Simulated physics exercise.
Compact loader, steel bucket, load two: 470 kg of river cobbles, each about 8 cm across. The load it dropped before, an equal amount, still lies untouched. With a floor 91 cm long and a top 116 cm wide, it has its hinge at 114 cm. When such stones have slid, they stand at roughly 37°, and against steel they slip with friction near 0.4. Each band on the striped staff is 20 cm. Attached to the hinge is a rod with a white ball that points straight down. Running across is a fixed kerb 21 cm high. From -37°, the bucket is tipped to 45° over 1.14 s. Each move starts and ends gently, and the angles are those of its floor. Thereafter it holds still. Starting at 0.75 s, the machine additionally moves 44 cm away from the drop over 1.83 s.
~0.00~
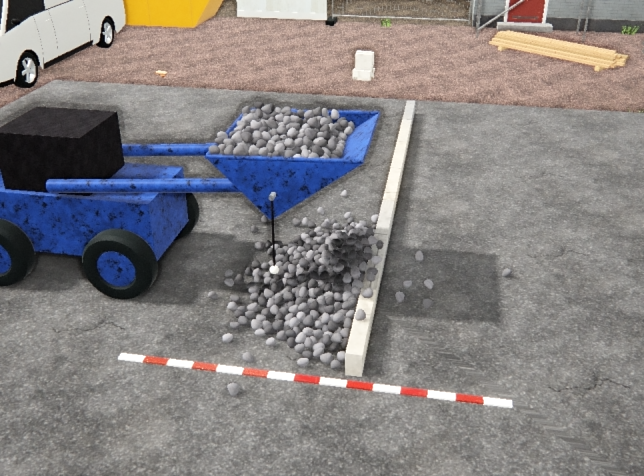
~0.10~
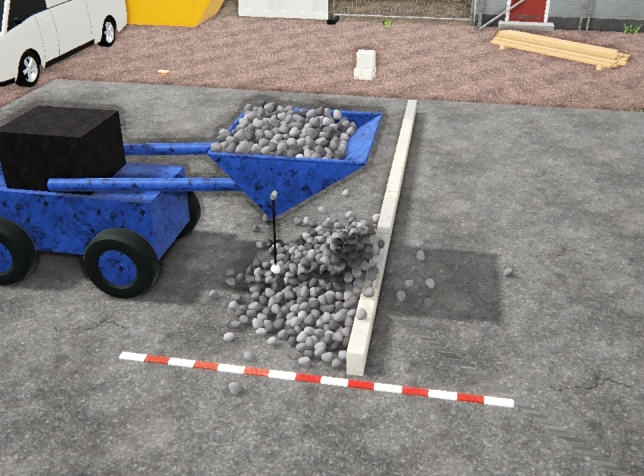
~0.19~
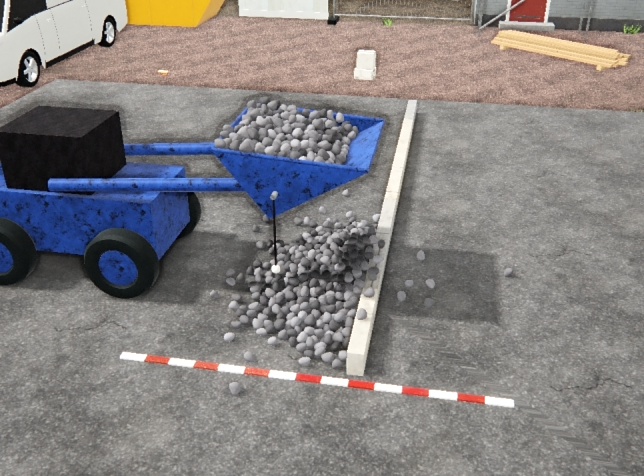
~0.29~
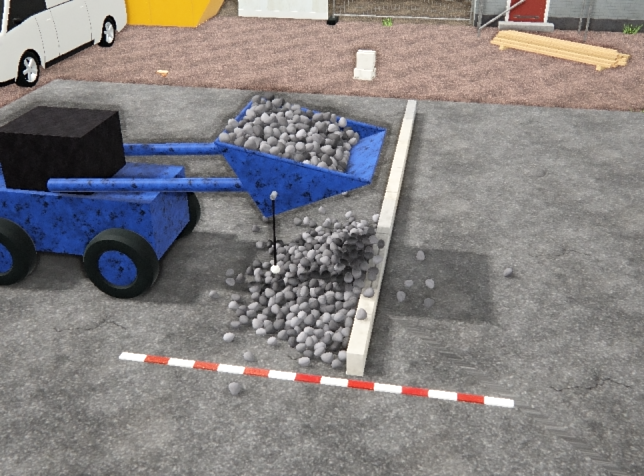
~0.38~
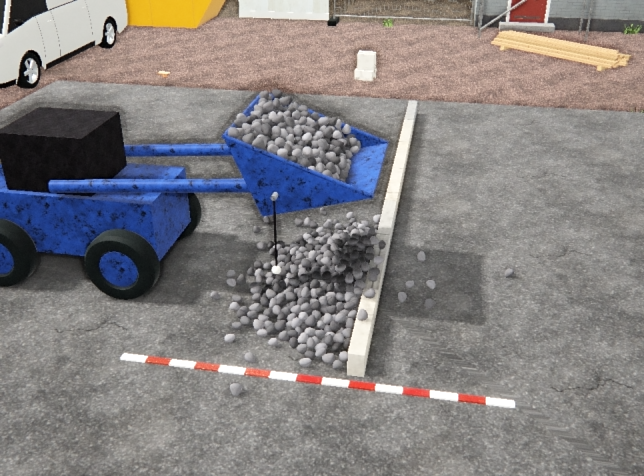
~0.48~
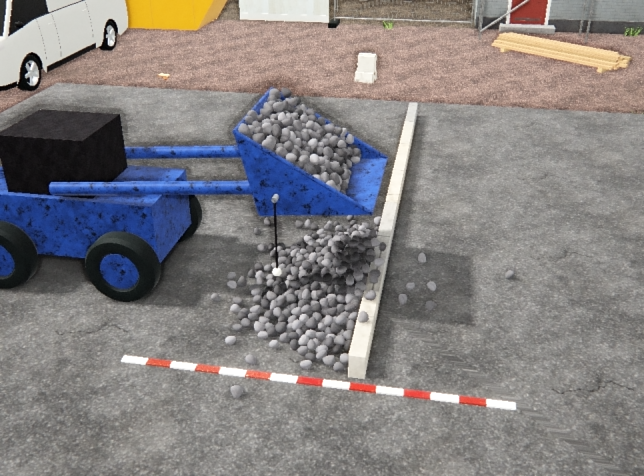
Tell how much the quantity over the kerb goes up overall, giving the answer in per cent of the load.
It goes up by roughly 46 per cent.
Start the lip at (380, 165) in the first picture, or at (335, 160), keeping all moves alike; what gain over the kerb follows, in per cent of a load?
Around 65 percent, then around 20 percent.
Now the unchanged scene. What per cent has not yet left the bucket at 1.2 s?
Around 35 in a hundred.
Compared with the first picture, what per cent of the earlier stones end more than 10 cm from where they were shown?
Roughly 5 % of them.
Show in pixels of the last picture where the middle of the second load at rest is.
I'd point to about (373, 280).
After 0.9 s the floor is at 33°; in per cent of one load, 98 in the bucket, 101 on this side of the kerb, 1 over the kerb; the foremost stones are at (421, 281).
After 1.2 s the floor is at 45°; in per cent of one load, 35 in the bucket, 151 on this side of the kerb, 14 over the kerb; the foremost stones are at (436, 282).
After 3.0 s the floor is at 45°; in per cent of one load, 0 in the bucket, 153 on this side of the kerb, 47 over the kerb; the foremost stones are at (612, 328).
After 5.6 s the floor is at 45°; in per cent of one load, 0 in the bucket, 153 on this side of the kerb, 47 over the kerb; the foremost stones are at (612, 328). Net gain over the kerb, 46.
